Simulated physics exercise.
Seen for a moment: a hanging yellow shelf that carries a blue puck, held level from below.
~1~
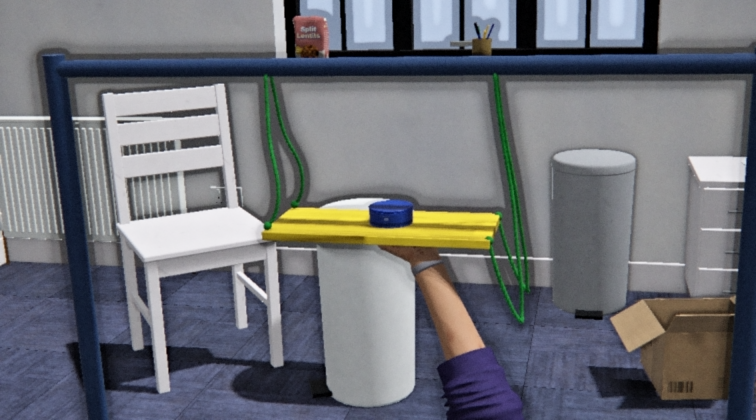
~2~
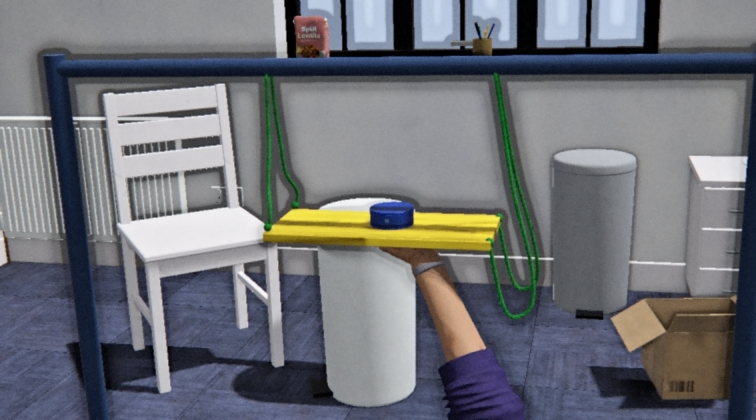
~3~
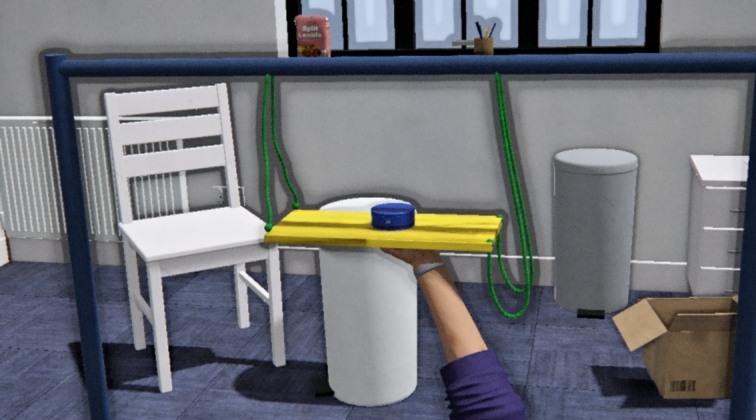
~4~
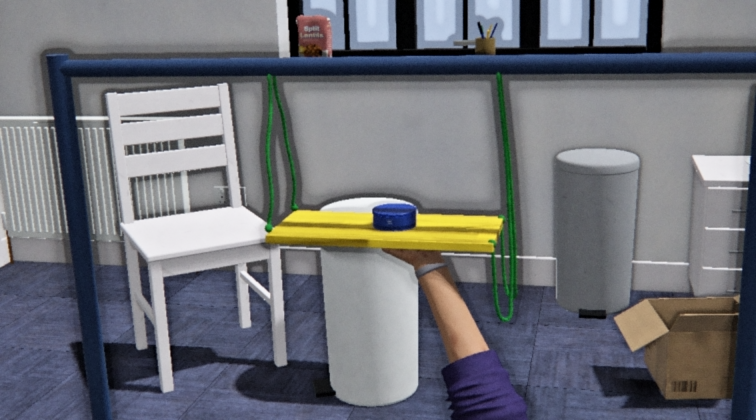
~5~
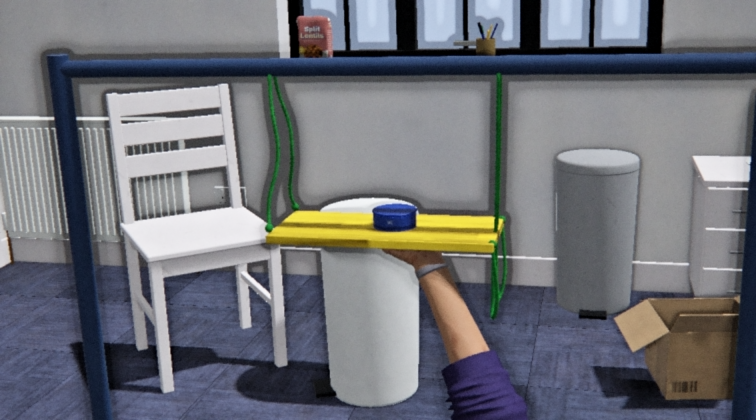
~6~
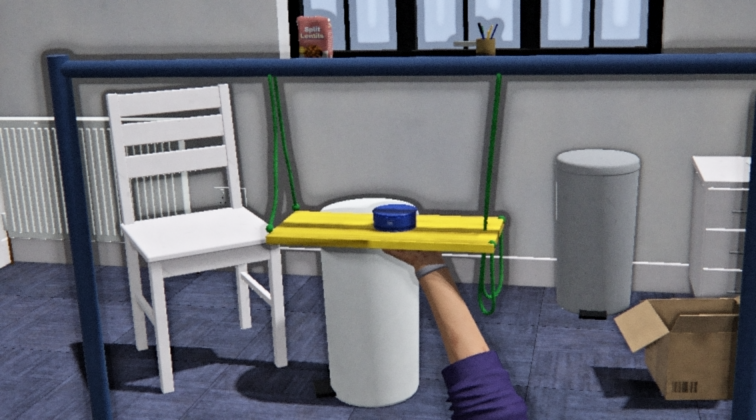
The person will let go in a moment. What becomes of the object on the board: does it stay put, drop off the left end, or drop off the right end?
It drops off the right end.
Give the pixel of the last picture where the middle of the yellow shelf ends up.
About (342, 303).
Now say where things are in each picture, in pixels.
Blue puck (391, 214); yellow shelf (372, 241), in the first picture.
Blue puck (392, 216), in the second picture.
Blue puck (393, 217), in the third picture.
Blue puck (395, 217); yellow shelf (376, 244), in the fourth picture.
Blue puck (395, 218), in the fifth picture.
Blue puck (395, 218); yellow shelf (376, 245); left shoelaces almost straight; right shoelaces slack, hanging in a loop, in the sixth picture.
Then, 0.78 s past the final frame, board tipped 38° down to the right; puck on the floor.
Then, 1.40 s past the final frame, board tipped 45° down to the right; puck on the floor.
When it is over, board tipped 47° down to the right; puck on the floor. The blue puck goes off on the right.
